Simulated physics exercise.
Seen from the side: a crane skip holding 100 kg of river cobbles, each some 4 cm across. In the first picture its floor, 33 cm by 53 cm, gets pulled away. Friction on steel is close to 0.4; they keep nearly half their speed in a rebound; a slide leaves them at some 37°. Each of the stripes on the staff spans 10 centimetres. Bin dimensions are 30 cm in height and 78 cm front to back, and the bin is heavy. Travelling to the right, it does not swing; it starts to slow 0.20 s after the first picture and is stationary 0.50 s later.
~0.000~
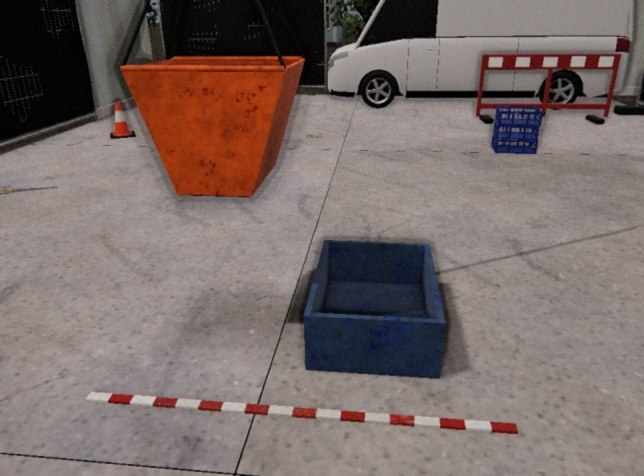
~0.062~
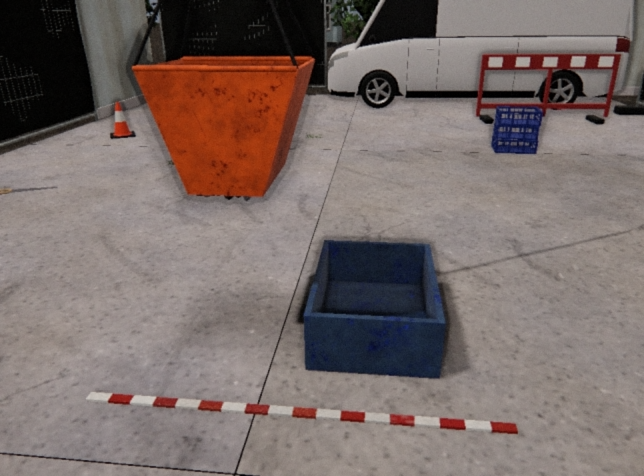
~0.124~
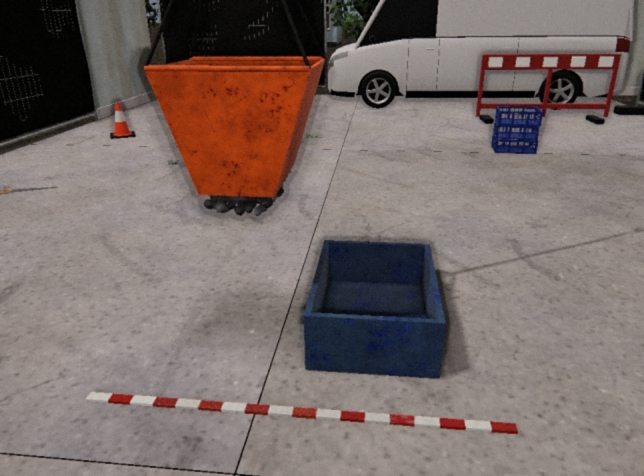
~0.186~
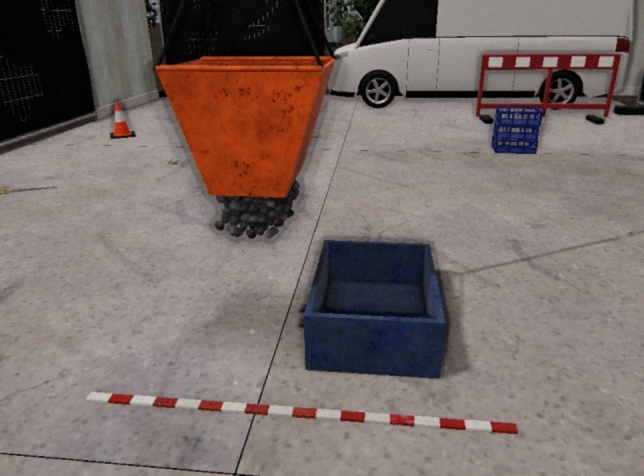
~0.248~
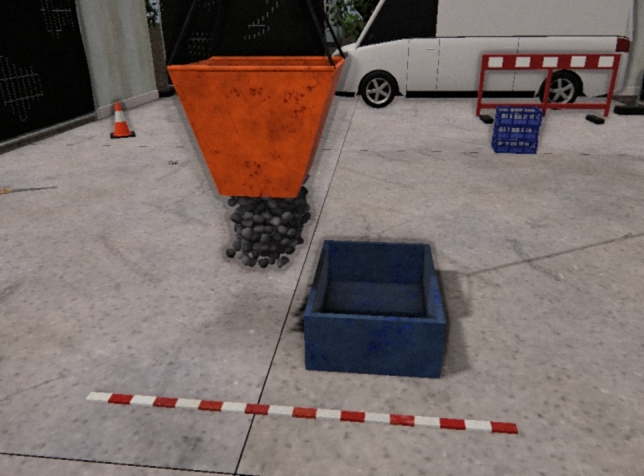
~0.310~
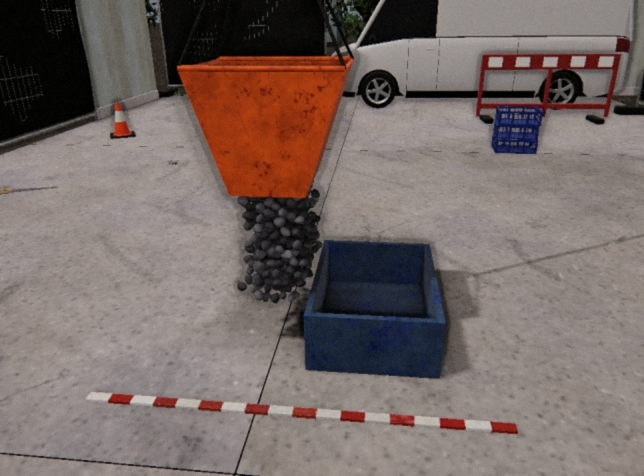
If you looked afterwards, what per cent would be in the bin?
I would expect about 19 per cent there.
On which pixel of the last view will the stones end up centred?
Their centre ends up around (285, 316).
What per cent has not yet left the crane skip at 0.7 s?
It holds some 0 per cent.
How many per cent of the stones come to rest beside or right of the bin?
Approx 0 % of the load.
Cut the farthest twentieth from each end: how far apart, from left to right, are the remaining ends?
Roughly 120 cm.
After 0.7 s, 0 % in the crane skip, 80 % falling or lying left of the bin, 19 % falling or lying in the bin, 1 % falling or lying beside or right of the bin; the stones farthest right are at (415, 308).
After 1.1 s, 0 % in the crane skip, 79 % falling or lying left of the bin, 19 % falling or lying in the bin, 2 % falling or lying beside or right of the bin; the stones farthest right are at (426, 306).
After 1.7 s, 0 % in the crane skip, 79 % falling or lying left of the bin, 19 % falling or lying in the bin, 2 % falling or lying beside or right of the bin; the stones farthest right are at (428, 306).
After 2.6 s, 0 % in the crane skip, 79 % falling or lying left of the bin, 19 % falling or lying in the bin, 2 % falling or lying beside or right of the bin; the stones farthest right are at (428, 306).
After 4.5 s, 0 % in the crane skip, 79 % left of the bin, 19 % in the bin, 2 % beside or right of the bin; the stones farthest right are at (428, 306).
